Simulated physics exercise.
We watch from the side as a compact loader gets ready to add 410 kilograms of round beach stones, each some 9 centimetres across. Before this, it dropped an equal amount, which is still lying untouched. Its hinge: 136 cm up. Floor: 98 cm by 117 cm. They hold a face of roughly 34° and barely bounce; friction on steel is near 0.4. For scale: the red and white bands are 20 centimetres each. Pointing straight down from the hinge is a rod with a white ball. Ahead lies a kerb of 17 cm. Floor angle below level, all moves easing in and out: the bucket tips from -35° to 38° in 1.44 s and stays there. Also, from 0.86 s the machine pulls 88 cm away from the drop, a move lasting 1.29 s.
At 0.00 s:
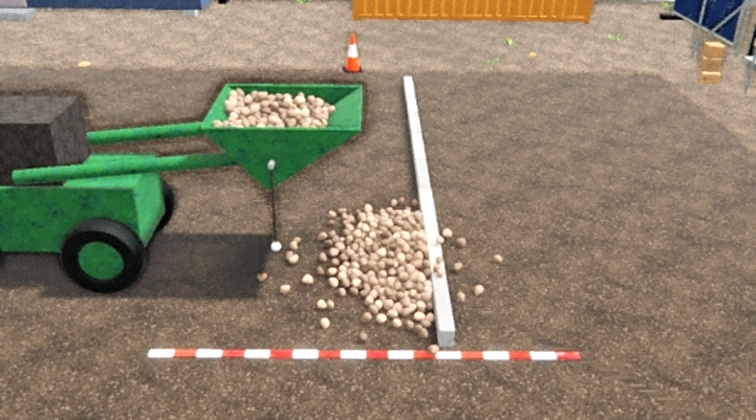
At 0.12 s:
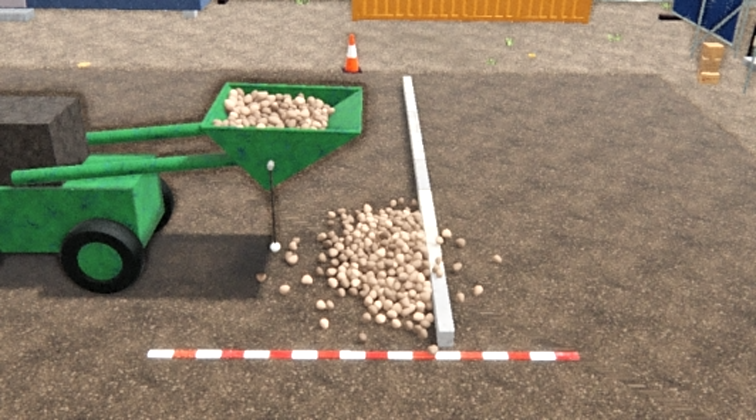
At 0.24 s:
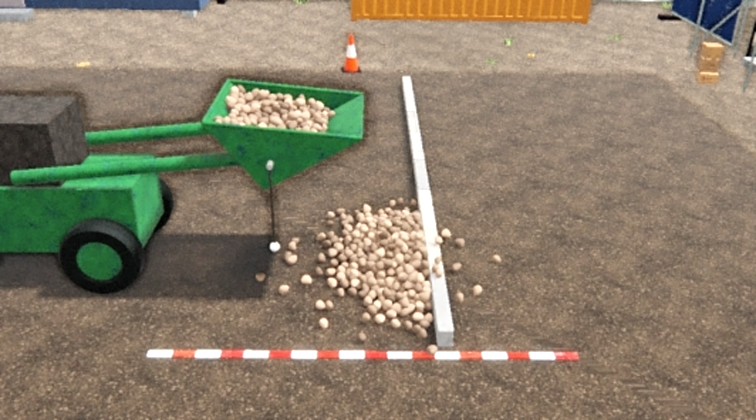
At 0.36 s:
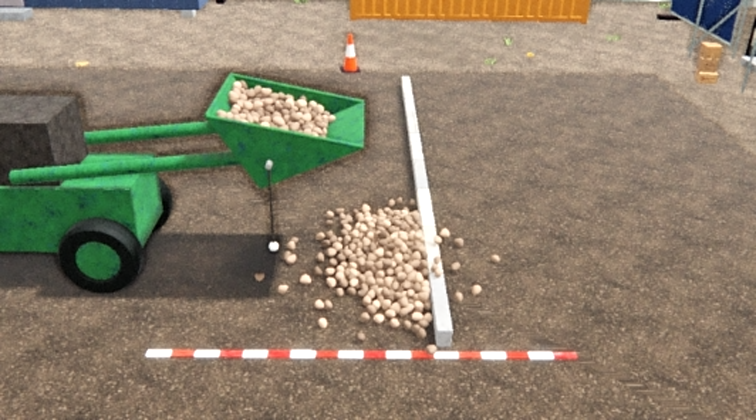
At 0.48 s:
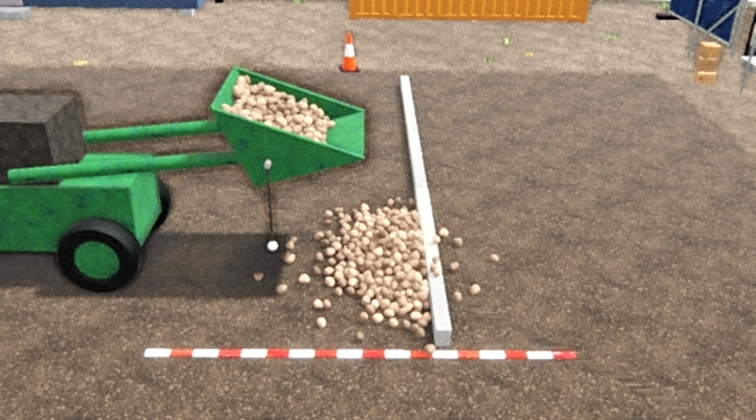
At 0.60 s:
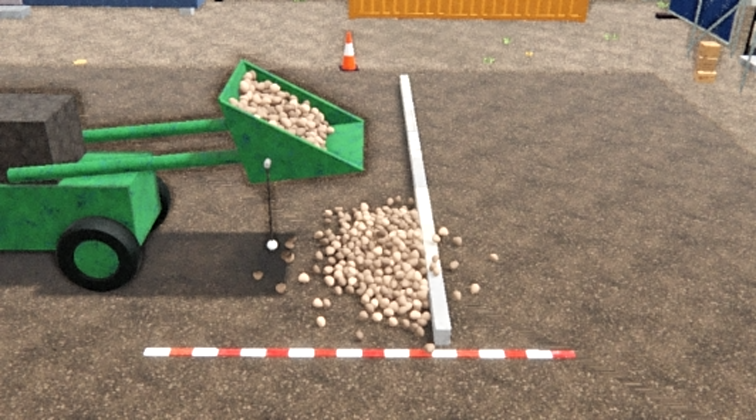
At the start, a green machine holds a bucket of pale stones beside a white kerb, with a heap of similar stones on the ground below. The bucket then tilts forward to the right, its back edge rising and its lip dipping, while the stones inside shift and the heap lies still.
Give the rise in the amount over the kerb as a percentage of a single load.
0 %.
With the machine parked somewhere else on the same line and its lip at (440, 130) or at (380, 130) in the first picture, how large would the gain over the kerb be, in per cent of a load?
Case one about 20 %, case two about 0 %.
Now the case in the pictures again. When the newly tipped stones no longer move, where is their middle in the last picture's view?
Middle: Approx. (327, 251) px.
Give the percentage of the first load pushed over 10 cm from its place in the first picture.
Around 5 in a hundred.
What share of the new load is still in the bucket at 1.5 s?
Some 20 percent, roughly.
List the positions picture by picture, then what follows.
The bucket is at -35°, its lip at (360, 130); the top of the load is at (245, 103). The earlier load is highest near (403, 239), 25 cm above ground level, 99 % on this side of the kerb, 1 % over the kerb, in the first picture.
Lip at (360, 133), floor tilted -34°, highest stones at (242, 102); the stones move at 0.1 m/s on average, in the second picture.
Lip at (362, 139), floor tilted -30°, highest stones at (240, 98); the stones move at 0.2 m/s on average, in the third picture.
Lip at (363, 147), floor tilted -24°, highest stones at (243, 92); the stones move at 0.2 m/s on average, in the fourth picture.
Lip at (363, 158), floor tilted -16°, highest stones at (244, 87); the stones move at 0.3 m/s on average, in the fifth picture.
Lip at (362, 170), floor tilted -8°, highest stones at (248, 84); the stones move at 0.3 m/s on average, in the sixth picture.
After 1.1 s the floor is at 27°; in per cent of one load, 99 in the bucket, 100 on this side of the kerb, 1 over the kerb; the foremost stones are at (456, 259).
After 1.5 s the floor is at 38°; in per cent of one load, 19 in the bucket, 180 on this side of the kerb, 1 over the kerb; the foremost stones are at (456, 259).
After 2.6 s the floor is at 38°; in per cent of one load, 0 in the bucket, 199 on this side of the kerb, 1 over the kerb; the foremost stones are at (456, 259).
After 5.4 s the floor is at 38°; in per cent of one load, 0 in the bucket, 199 on this side of the kerb, 1 over the kerb; the foremost stones are at (456, 259). Net gain over the kerb, 0.
